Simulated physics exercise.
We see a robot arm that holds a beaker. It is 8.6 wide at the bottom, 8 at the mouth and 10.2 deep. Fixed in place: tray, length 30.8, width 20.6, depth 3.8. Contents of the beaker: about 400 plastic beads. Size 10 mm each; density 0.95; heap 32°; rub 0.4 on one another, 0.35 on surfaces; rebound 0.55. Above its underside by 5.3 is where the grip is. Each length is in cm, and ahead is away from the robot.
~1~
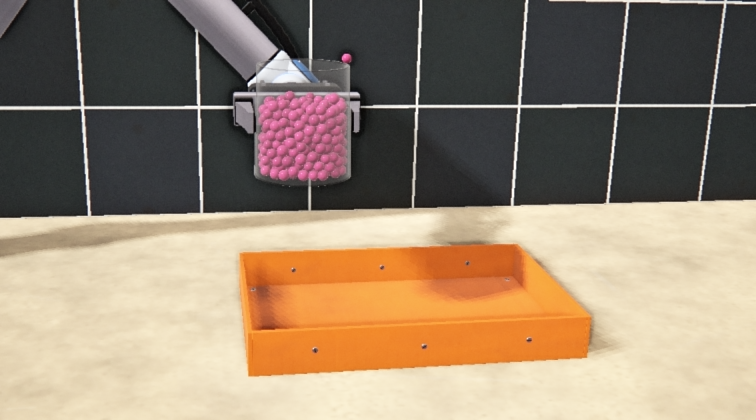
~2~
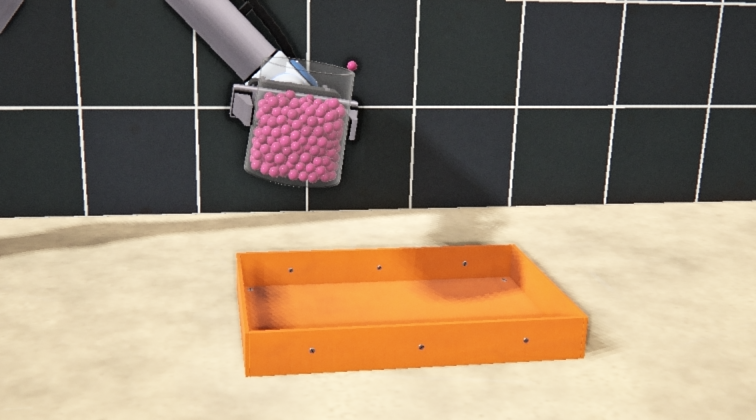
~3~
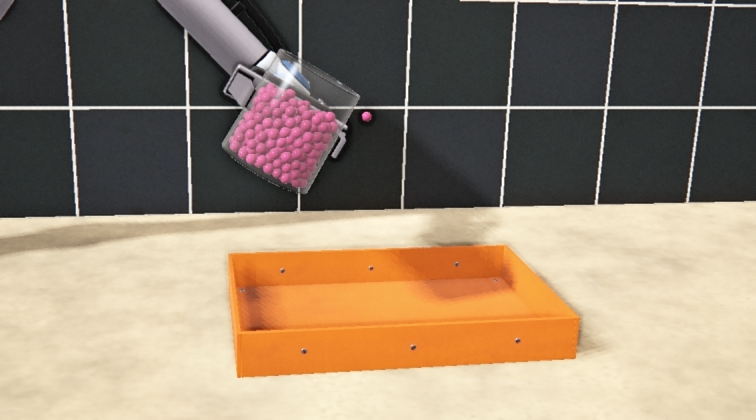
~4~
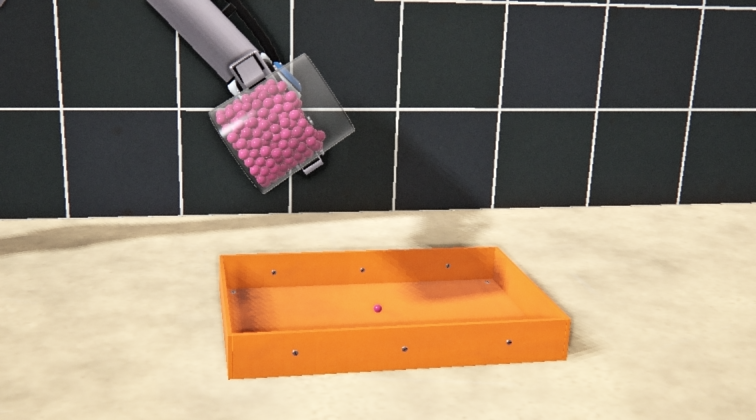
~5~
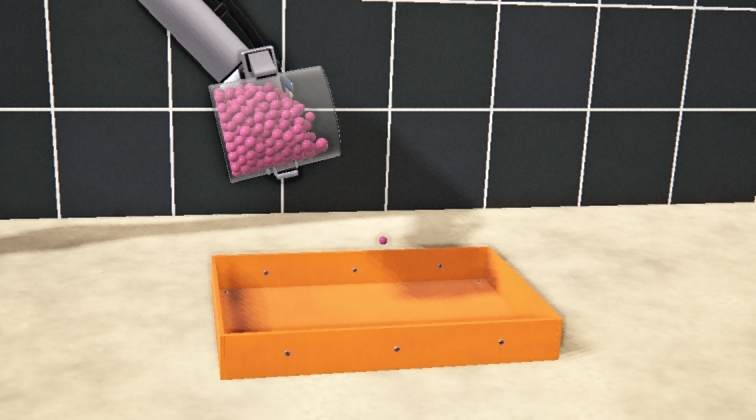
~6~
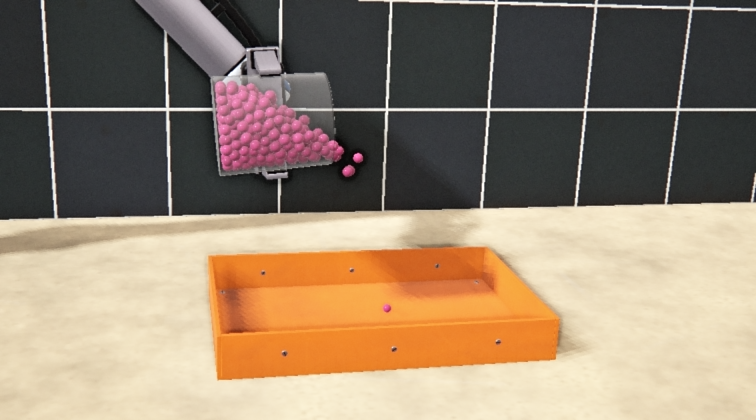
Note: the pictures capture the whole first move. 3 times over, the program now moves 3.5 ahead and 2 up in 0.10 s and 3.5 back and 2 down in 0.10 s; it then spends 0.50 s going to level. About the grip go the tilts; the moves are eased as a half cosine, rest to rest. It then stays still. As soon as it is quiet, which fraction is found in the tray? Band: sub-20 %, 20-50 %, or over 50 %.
Band: Over 50 %.
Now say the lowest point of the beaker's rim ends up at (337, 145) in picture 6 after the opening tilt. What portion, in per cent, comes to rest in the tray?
Estimate: About 65 per cent.
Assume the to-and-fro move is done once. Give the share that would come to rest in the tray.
Expected share: About 75 %.
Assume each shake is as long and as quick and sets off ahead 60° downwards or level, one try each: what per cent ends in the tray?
First try some 40 %, second try some 80 %.
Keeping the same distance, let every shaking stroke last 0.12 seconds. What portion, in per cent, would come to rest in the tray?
Then about 80 per cent.
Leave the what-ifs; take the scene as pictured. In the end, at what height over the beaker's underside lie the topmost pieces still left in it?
2.5 cm.
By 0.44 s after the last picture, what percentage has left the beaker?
Around 80 percent at that moment.
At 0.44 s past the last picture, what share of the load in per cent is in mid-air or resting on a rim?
14 per cent.
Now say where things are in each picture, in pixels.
The first picture shows the beaker middle at (303, 122), level; upper third of the load around (306, 114), from x 265 to 345, top at y 60; 396 in the beaker.
The second picture shows the beaker middle at (300, 122), tilted 8° forward; upper third of the load around (298, 115), from x 255 to 350, top at y 65.
The third picture shows the beaker middle at (291, 123), tilted 30° forward; upper third of the load around (283, 115), from x 235 to 365, top at y 90; 395 in the beaker, 1 in flight or on a rim.
The fourth picture shows the beaker middle at (282, 124), tilted 56° forward; upper third of the load around (269, 110), from x 220 to 380, top at y 85; 395 in the beaker, 1 in the tray.
The fifth picture shows the beaker middle at (274, 123), tilted 78° forward; upper third of the load around (254, 107), from x 220 to 385, top at y 90; 395 in the beaker, 1 in the tray.
The sixth picture shows the beaker middle at (271, 123), tilted 86° forward; upper third of the load around (249, 109), from x 220 to 385, top at y 85; 393 in the beaker, 1 in the tray, 2 in flight or on a rim.
Then, 0.44 s on, tilted 86° forward, highest piece 20 above the table; 264 in the tray, 78 in the beaker, 54 in flight or on a rim.
Then, 0.88 s on, tilted 35° forward, highest piece 22 above the table; 344 in the tray, 49 in the beaker, 2 on the table or floor, 1 in flight or on a rim.
Then, 1.30 s on, level, highest piece 19 above the table; 345 in the tray, 49 in the beaker, 2 on the table or floor.
Then, 2.35 s on, level, highest piece 18 above the table; 345 in the tray, 49 in the beaker, 2 on the table or floor.
In the end, 345 in the tray, 49 in the beaker, 2 on the table or floor. That is 87 % in the tray.
